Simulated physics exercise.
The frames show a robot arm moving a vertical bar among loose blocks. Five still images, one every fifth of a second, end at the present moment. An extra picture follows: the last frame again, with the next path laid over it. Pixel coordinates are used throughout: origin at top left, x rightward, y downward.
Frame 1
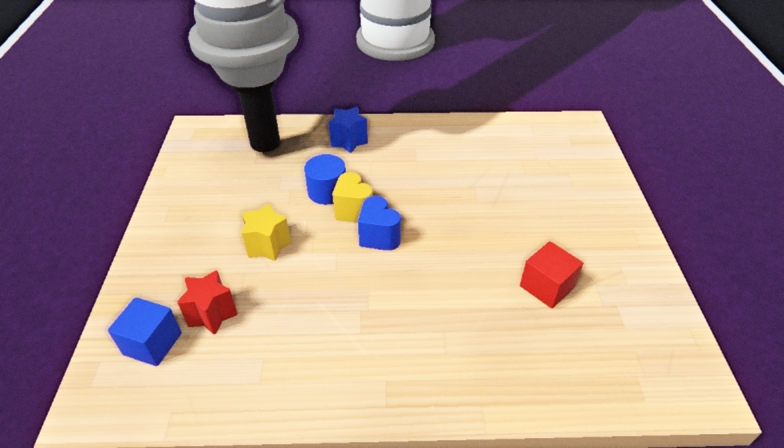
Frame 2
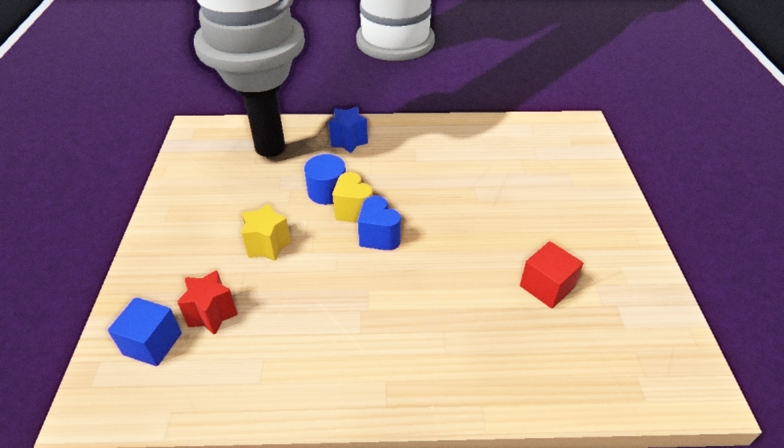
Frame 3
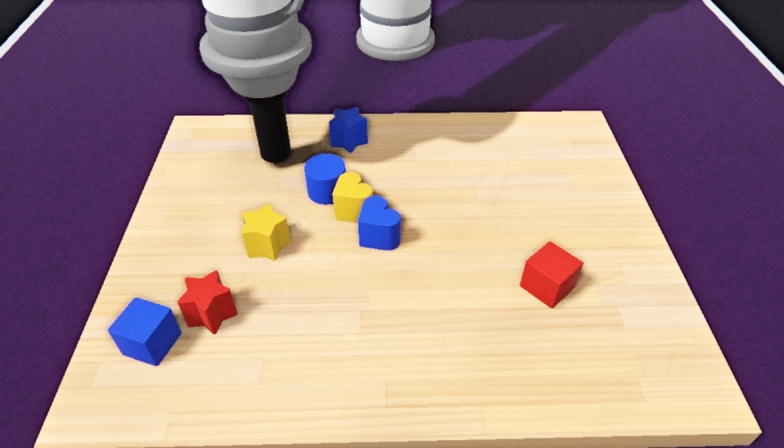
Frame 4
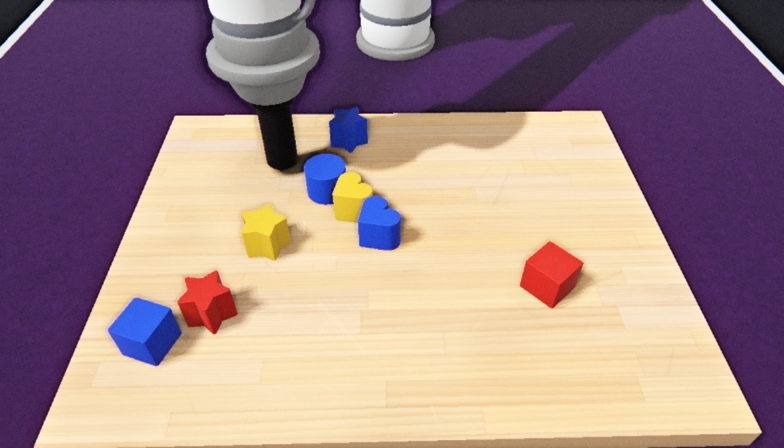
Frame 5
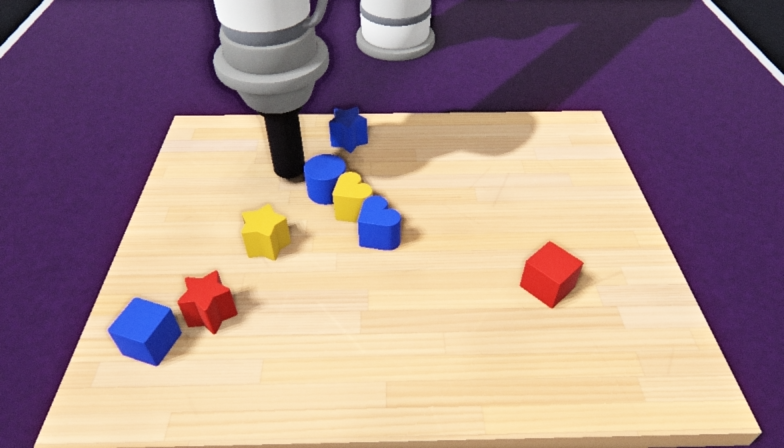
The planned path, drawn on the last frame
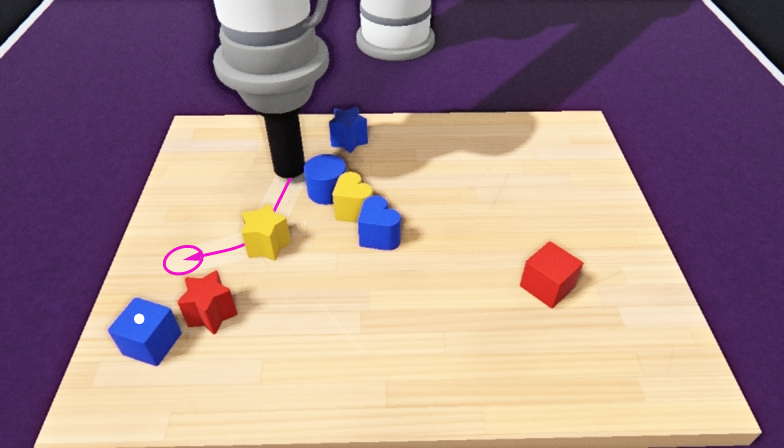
Robot arm sliding its black vertical bar slightly right and toward the viewer, nearing a blue disc among motionless coloured blocks.
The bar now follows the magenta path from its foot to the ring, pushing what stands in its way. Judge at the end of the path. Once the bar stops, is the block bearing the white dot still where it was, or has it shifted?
It ends up on the same spot.
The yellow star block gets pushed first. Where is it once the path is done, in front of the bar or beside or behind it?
It comes off the bar's front.
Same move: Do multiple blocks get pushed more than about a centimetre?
Short answer: No.
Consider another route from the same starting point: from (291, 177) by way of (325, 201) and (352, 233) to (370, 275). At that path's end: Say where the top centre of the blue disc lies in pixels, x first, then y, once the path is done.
The middle of its upper face will lie at (363, 168).
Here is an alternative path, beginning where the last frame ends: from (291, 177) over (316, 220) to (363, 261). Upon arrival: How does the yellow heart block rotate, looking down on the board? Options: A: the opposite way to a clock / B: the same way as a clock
Option B.
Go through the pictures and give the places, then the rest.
Bar's lower end at (265, 143); blue four-sided block at (139, 319); yellow star block at (262, 220), in the first picture.
Bar at (270, 148); blocks still, in the second picture.
Bar at (276, 154); blocks still, in the third picture.
Bar at (283, 160); blocks still, in the fourth picture.
Bar at (290, 169); blue four-sided block at (139, 319); yellow star block at (262, 220), in the fifth picture.
Drawn move, from (291, 177) over (274, 211) and (242, 245) to (183, 260); the dot is on the blue four-sided block.
On the path given first. One third of the way, bar at (272, 204); nothing pushed yet.
Two thirds of the way, bar at (239, 238); yellow star block at (258, 239), turned 15° anticlockwise.
At the end, bar at (180, 252); blue four-sided block still; yellow star block at (258, 239), turned 15° anticlockwise.
